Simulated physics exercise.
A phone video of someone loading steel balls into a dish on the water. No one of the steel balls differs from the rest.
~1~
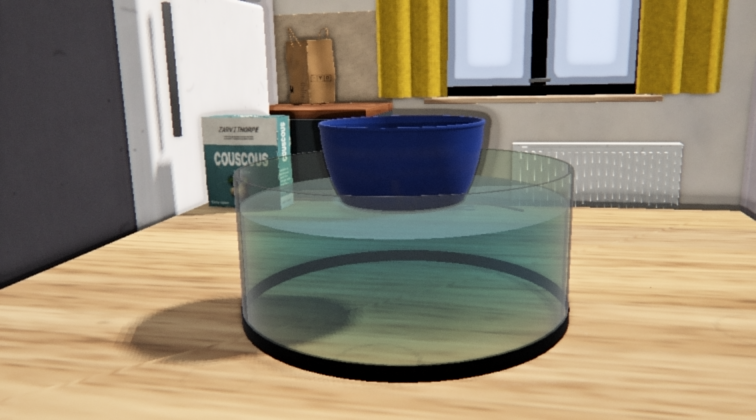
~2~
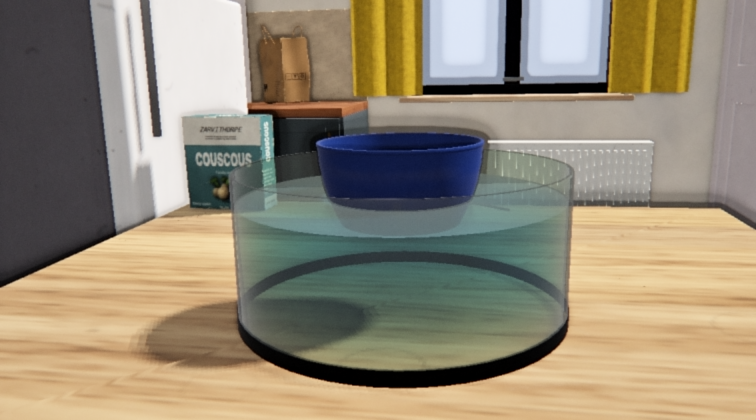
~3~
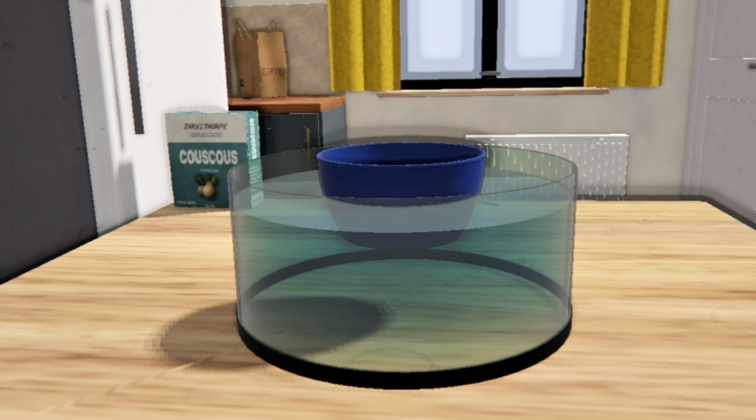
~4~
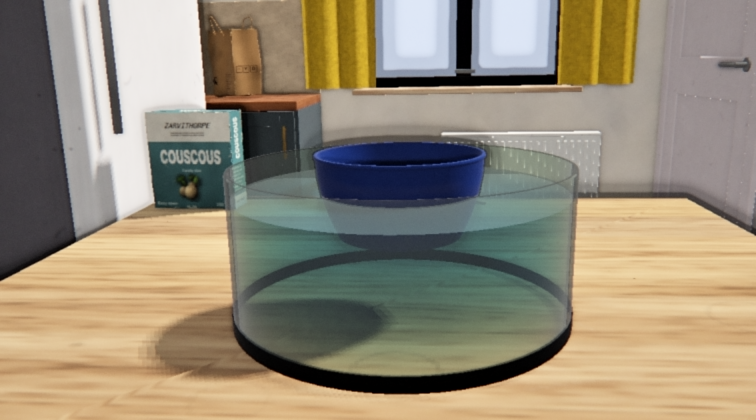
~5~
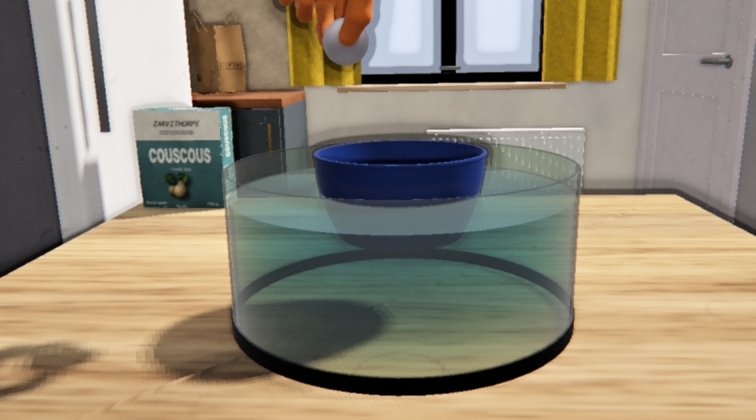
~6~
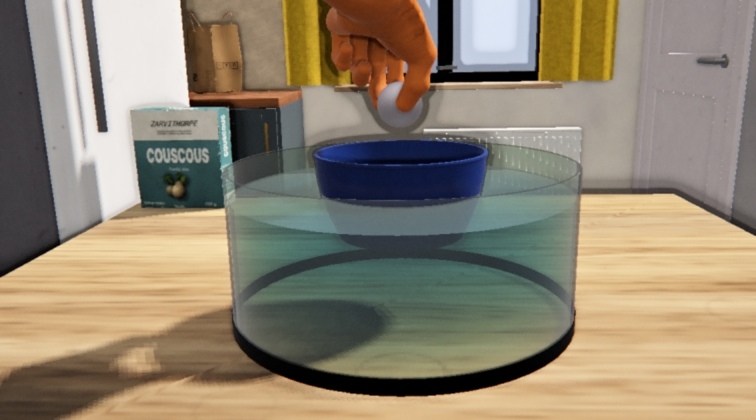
A deep blue dish floats in a round, clear tank of greenish water on a wooden table, seen from slightly above in a kitchen. Behind it are a teal and white couscous box at left, yellow curtains and a white radiator. The dish settles lower as the camera drifts and the background slides left, then an orange hand brings a pale ball above it.
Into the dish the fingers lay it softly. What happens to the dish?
I expect it to stay up after that one.
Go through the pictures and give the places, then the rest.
Dish (401, 123) empty; most of its side above the surface, in the first frame.
Dish (400, 143) with one aboard; about two thirds of its side above the surface, in the second frame.
Dish (401, 154) with two aboard; about half of its side above the surface, in the third frame.
Dish (399, 154) with two aboard; about half of its side above the surface, in the fourth frame.
Dish (400, 152) with two aboard; about half of its side above the surface; the next steel ball in the hand at (346, 41), in the fifth frame.
Dish (400, 152) with two aboard; about half of its side above the surface; the next steel ball in the hand at (400, 104), in the sixth frame.
Soon after, the steel ball is in and the dish dips.
Later, it steadies; about a fifth of its side above the surface.
In the end, the dish floats; about a fifth of its side above the surface.
